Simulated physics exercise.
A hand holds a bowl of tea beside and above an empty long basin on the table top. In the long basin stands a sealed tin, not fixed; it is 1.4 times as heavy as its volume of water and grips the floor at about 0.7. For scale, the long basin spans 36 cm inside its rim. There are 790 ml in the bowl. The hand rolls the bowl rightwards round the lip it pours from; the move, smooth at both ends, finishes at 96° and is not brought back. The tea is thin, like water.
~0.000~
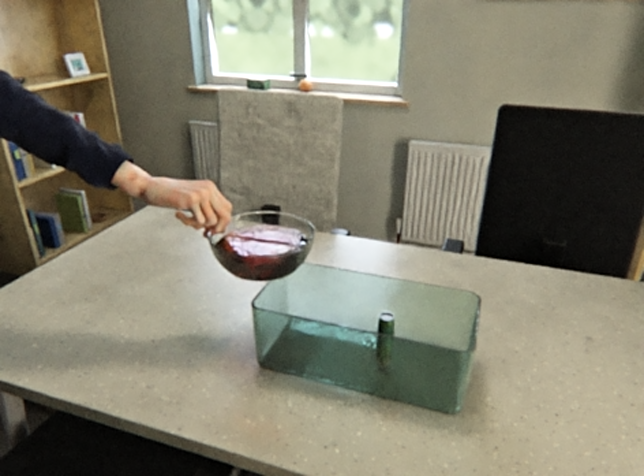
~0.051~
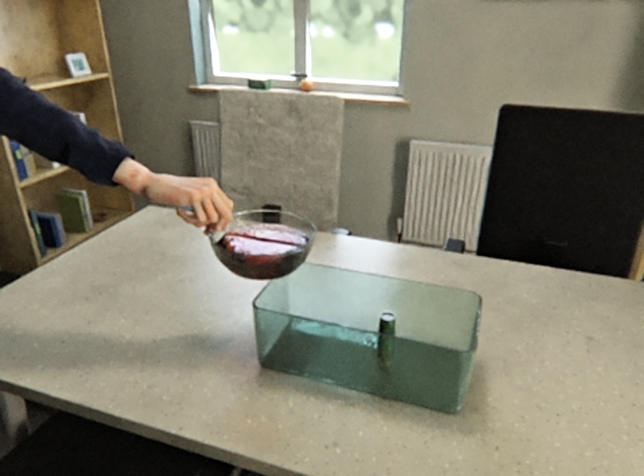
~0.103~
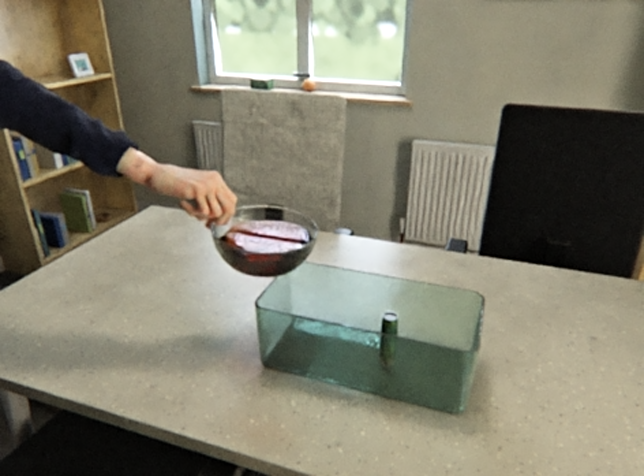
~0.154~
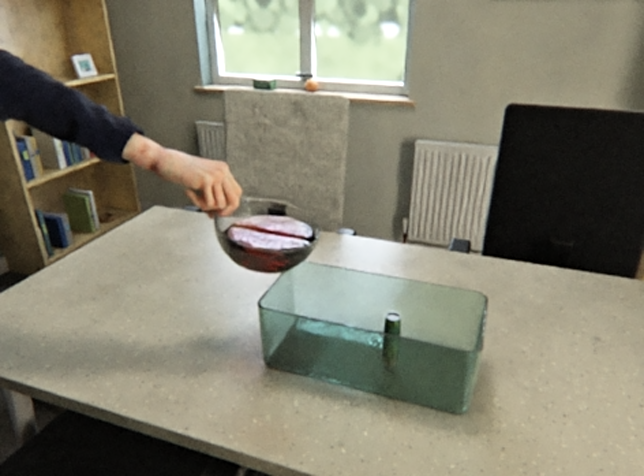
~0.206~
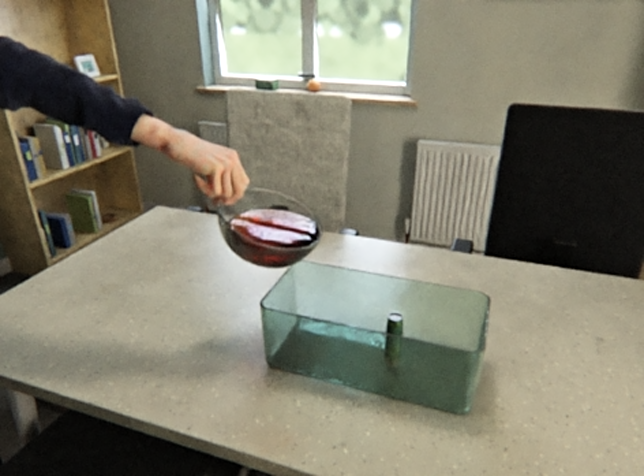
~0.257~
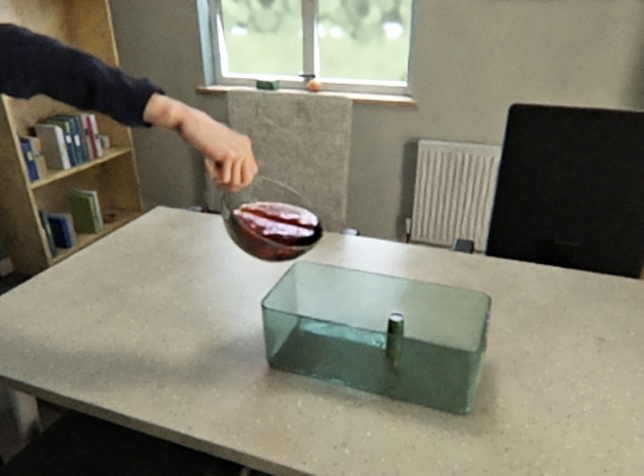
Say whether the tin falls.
It topples.
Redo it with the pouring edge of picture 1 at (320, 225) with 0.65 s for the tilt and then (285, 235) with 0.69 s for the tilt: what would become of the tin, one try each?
First it stays up; then it remains upright.
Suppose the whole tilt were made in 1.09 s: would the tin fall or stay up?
Then it falls.
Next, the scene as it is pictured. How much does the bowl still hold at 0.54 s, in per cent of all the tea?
Some 30 per cent.
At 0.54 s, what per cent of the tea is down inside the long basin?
Some 14 per cent.
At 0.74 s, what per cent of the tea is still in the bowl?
Some 0 per cent.
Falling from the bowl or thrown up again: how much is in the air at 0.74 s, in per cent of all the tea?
Near 8 in a hundred.
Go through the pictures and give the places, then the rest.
In the first frame, tilt 0°; pouring edge (310, 241); surface from (222, 235) to (308, 250); the long basin's rim runs from (269, 282) to (478, 322); the tin's top is at (387, 318).
In the second frame, tilt 1°; pouring edge (311, 241); surface from (223, 234) to (309, 249).
In the third frame, tilt 5°; pouring edge (314, 241); surface from (226, 231) to (312, 246).
In the fourth frame, tilt 11°; pouring edge (316, 241); surface from (228, 225) to (315, 242).
In the fifth frame, tilt 20°; pouring edge (318, 241); surface from (231, 218) to (318, 237).
In the sixth frame, tilt 29°; pouring edge (319, 241); surface from (234, 209) to (317, 233); 2 per cent is over the edge.
After 0.54 s the tilt is 85° and 29 per cent is still to pour; the tin stands where it began.
After 0.74 s the tilt is 96° and 0 per cent is still to pour; the tin leans 29°.
After 0.96 s the tilt is 96° and 0 per cent is still to pour; the tin lies on its side.
After 1.19 s the tilt is 96° and 0 per cent is still to pour; the tin lies on its side.
In the end the tin lies on its side.
